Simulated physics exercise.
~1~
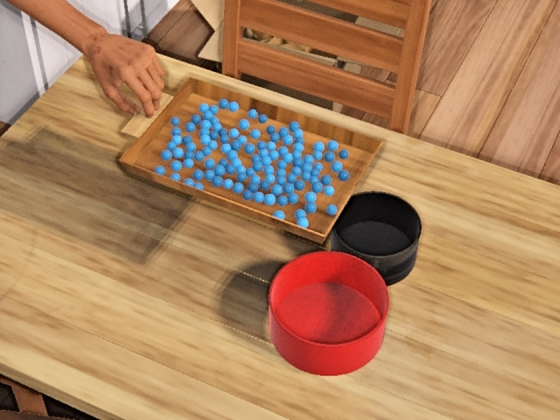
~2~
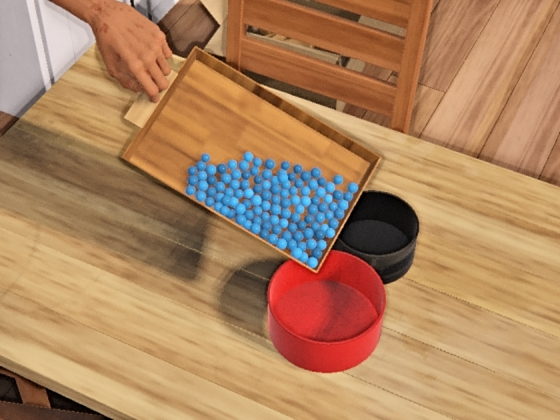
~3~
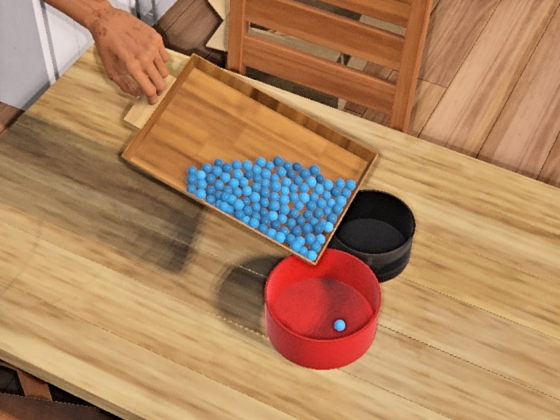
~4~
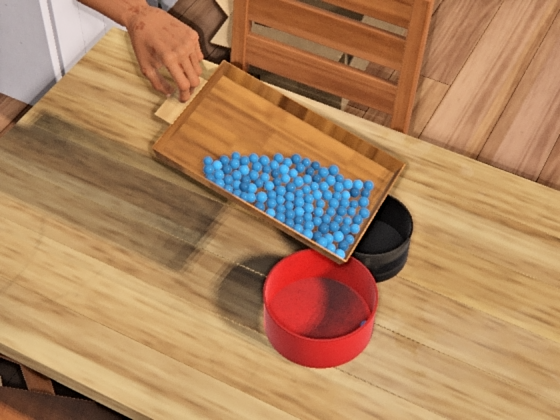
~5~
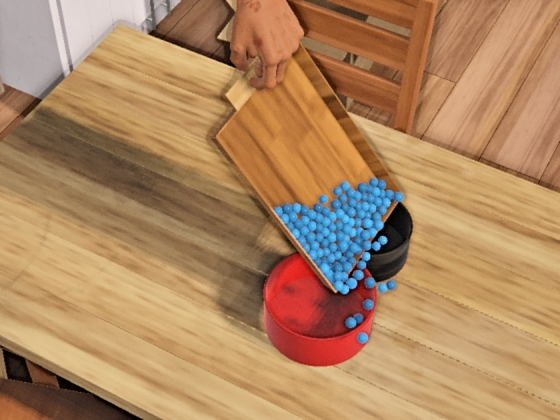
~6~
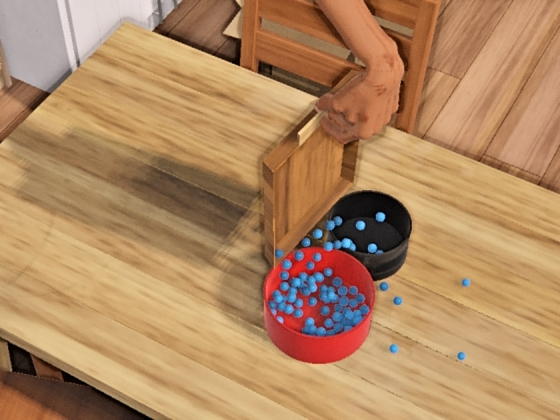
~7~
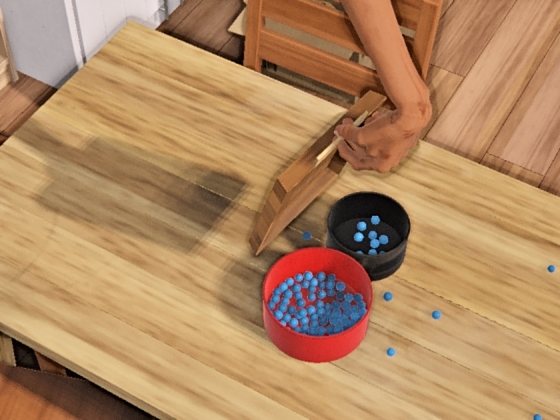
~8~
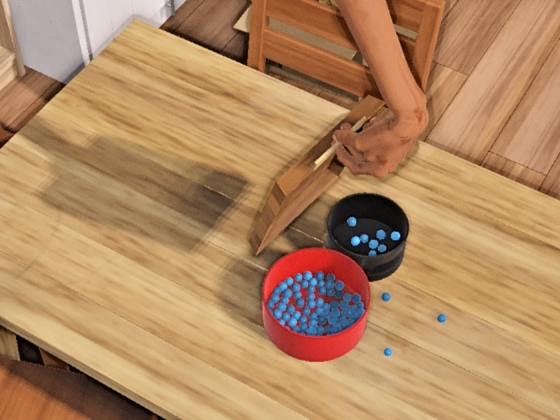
A wooden tray of small blue balls, held by a hand, tilts, eases back slightly, then shifts right and tips steeply, pouring the balls mostly into a red pot, with some landing in a black pot and a few scattering across the table as the emptied tray stays tilted.
